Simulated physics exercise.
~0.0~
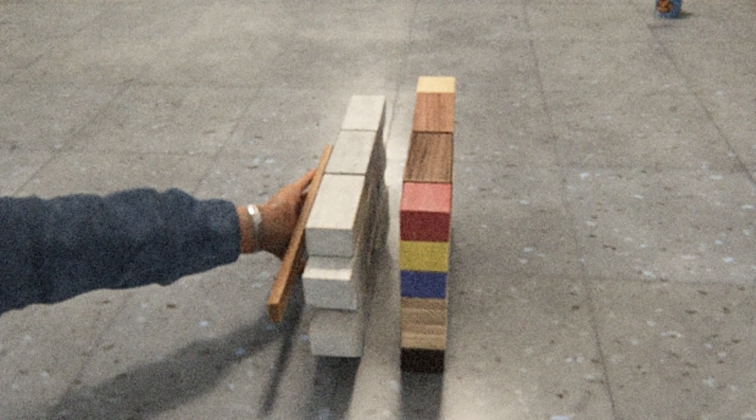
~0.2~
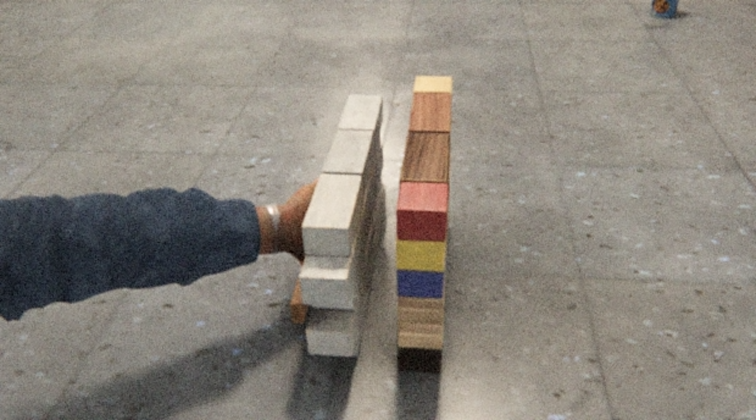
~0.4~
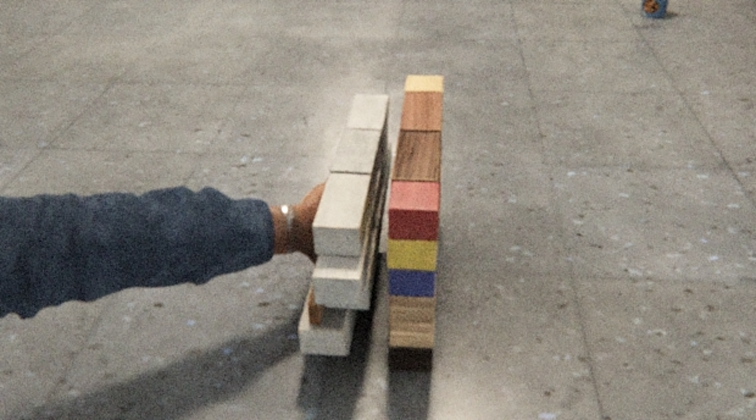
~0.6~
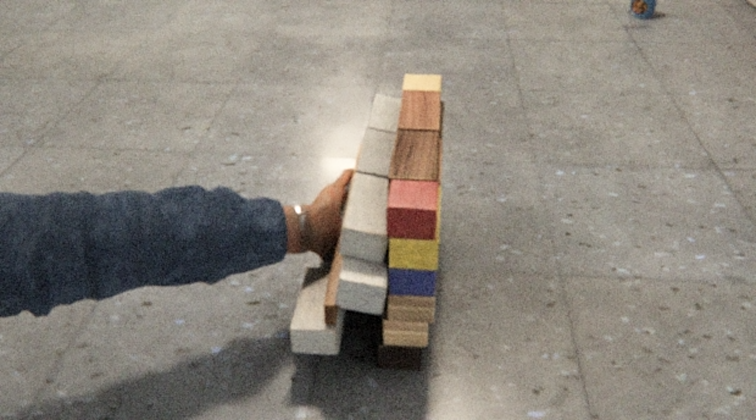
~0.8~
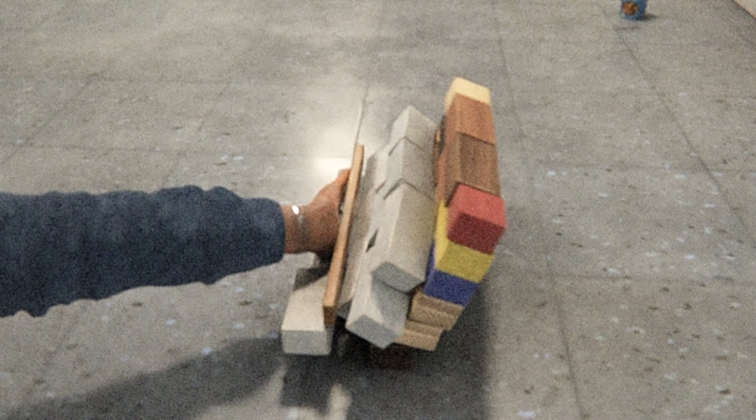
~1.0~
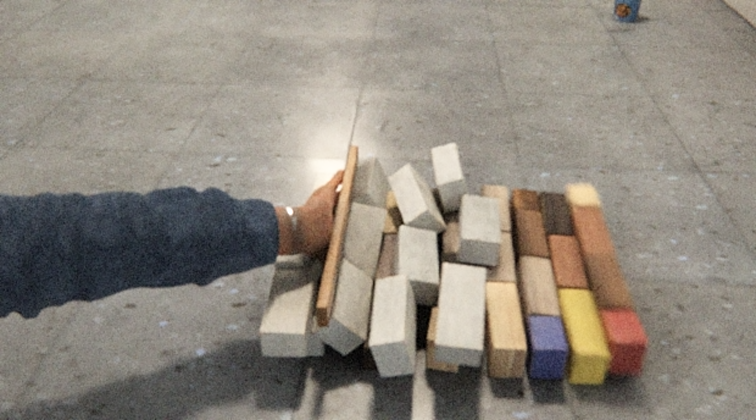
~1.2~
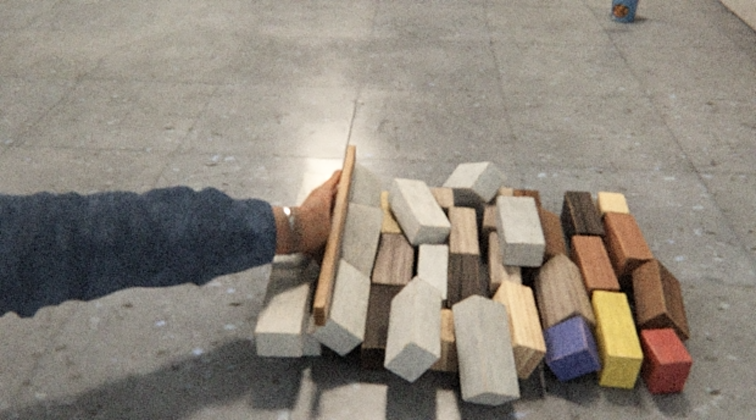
On a speckled stone floor, a hand pushed a wooden board against a wall of pale blocks until it leaned into a colourful wooden wall beside it, and both toppled to the right, leaving the red, yellow and blue blocks lying among the jumble.
